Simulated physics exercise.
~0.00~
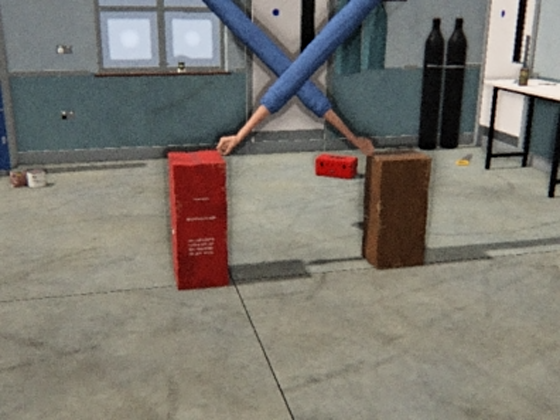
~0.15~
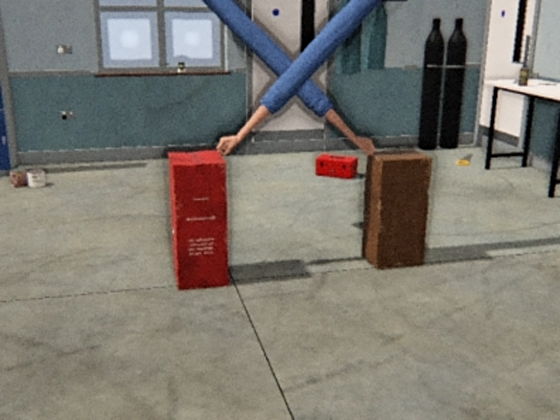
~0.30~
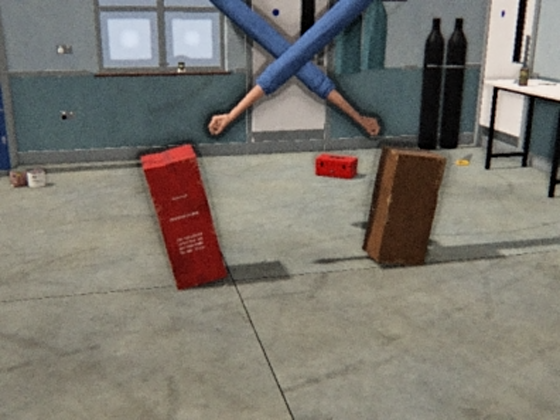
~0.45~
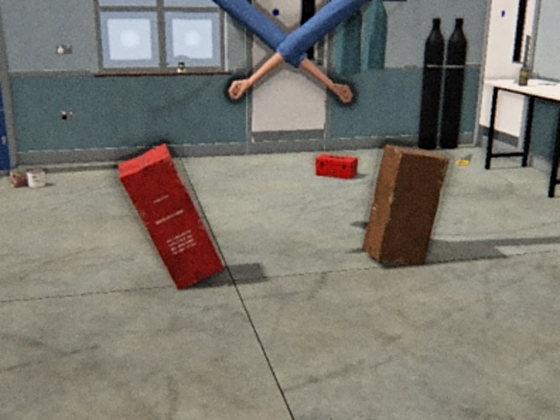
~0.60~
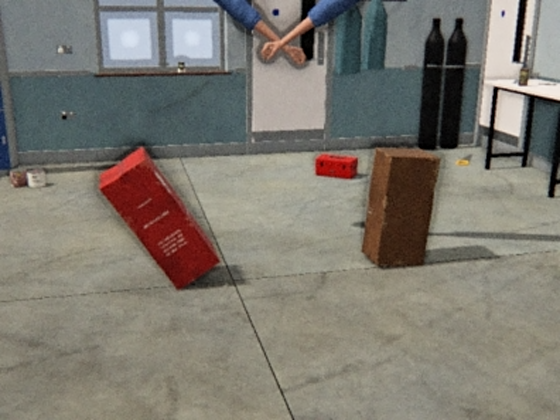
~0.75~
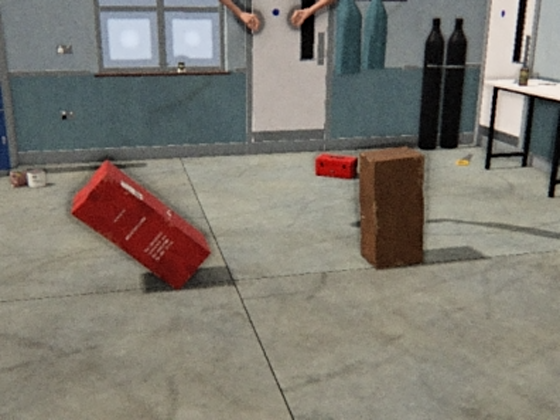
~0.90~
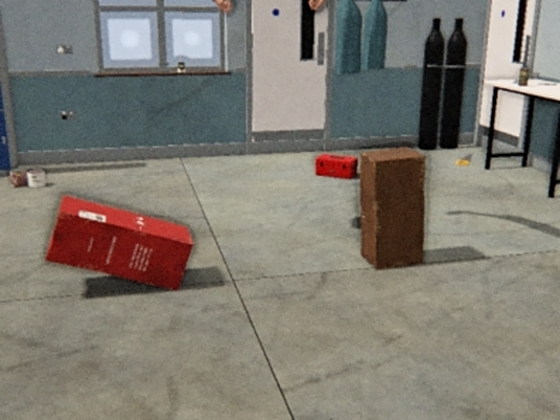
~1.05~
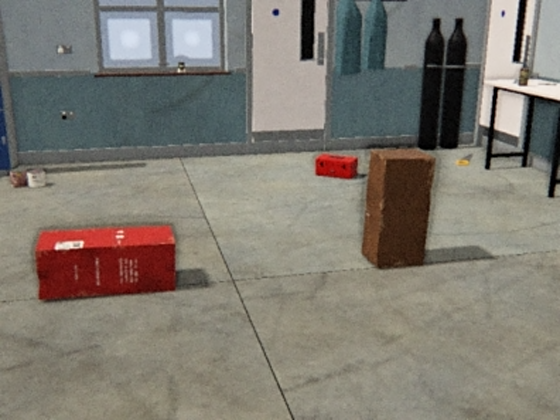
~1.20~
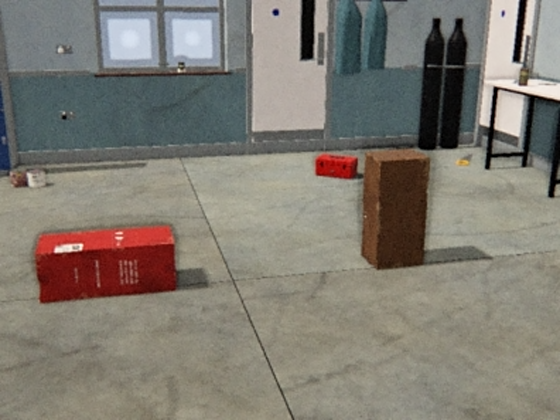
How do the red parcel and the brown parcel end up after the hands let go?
The red parcel falls over to the left and lies on its side, while the brown parcel rocks back onto its base and stays standing.
In the video, two crossed arms in blue sleeves reach down to a tall red parcel and a brown one, then let go and draw back as both lean outward. The red parcel topples left onto its side, while the brown one rocks back and stands upright.
